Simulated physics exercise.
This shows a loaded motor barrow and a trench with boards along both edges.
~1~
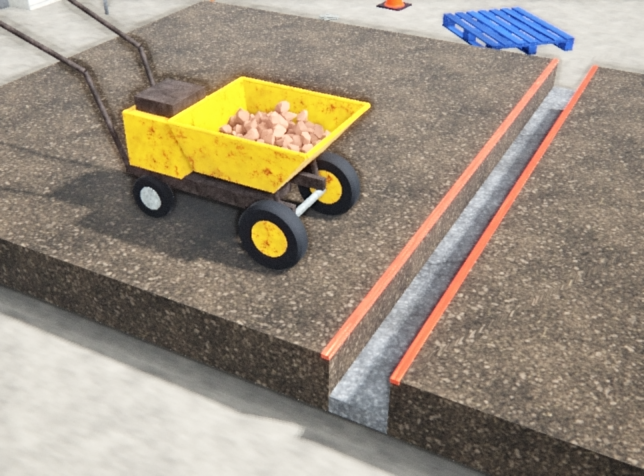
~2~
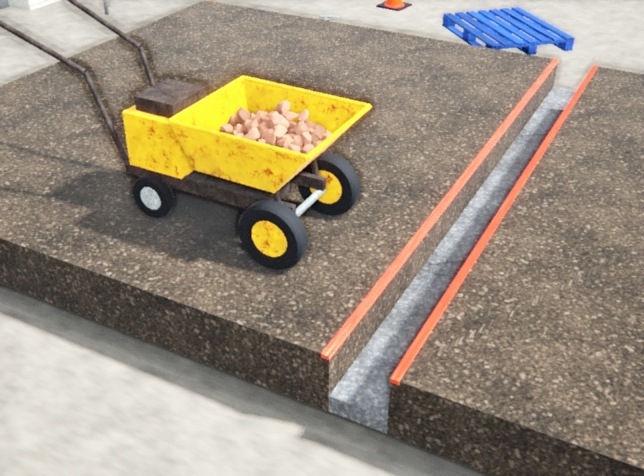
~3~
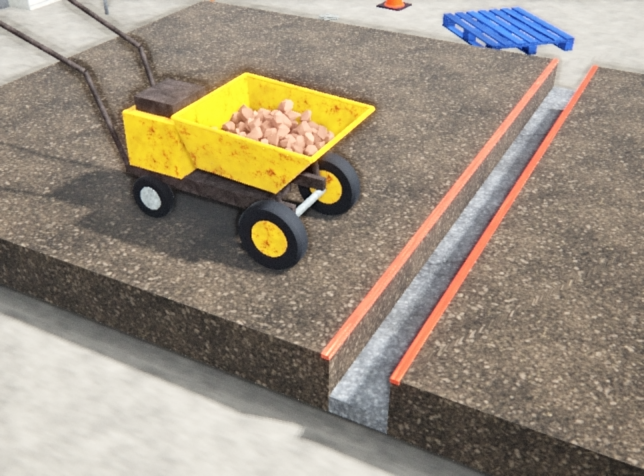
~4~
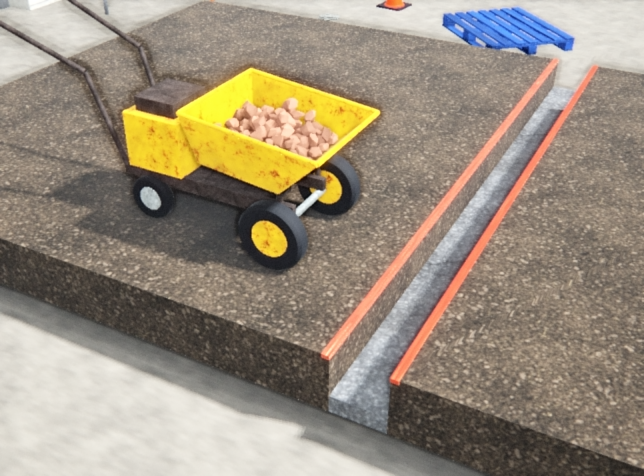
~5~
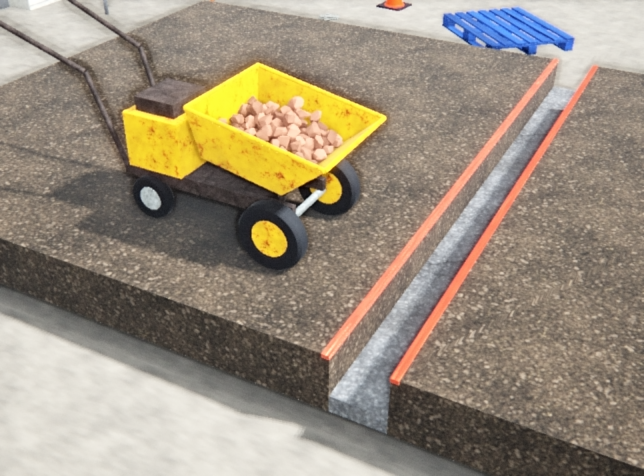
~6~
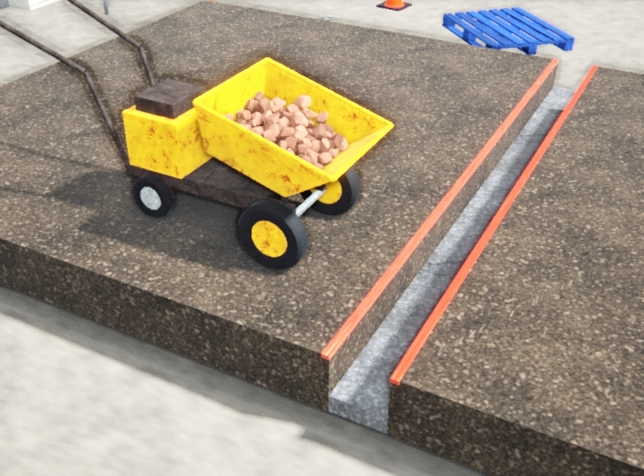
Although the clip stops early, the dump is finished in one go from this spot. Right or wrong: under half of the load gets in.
Wrong.
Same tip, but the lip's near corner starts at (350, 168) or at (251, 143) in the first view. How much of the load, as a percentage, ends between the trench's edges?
Close to 60 in a hundred, and close to 20 in a hundred.
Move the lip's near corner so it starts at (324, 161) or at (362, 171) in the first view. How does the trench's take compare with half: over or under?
The bulk, then a minority.
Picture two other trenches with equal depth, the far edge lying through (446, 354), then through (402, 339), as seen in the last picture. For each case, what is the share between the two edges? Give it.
Respectively, 100 % and 90 %.
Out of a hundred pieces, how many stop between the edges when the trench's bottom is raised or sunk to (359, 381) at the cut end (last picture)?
That would give roughly 70 percent.
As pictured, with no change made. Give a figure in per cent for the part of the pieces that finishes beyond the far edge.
Roughly 0 percent.
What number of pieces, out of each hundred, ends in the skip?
Estimate: 0 %, roughly.
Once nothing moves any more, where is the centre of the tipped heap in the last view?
I'd mark it at roughly (421, 300).
Soon, skip tipped steeply; all in the skip.
A while on, skip tipped right over; most in the skip; about a quarter in or heaped over the trench.
Towards the end, skip tipped right over; a stray few short of the trench; nearly all in or heaped over the trench.
Finally, skip tipped right over; all in or heaped over the trench; none beyond it.
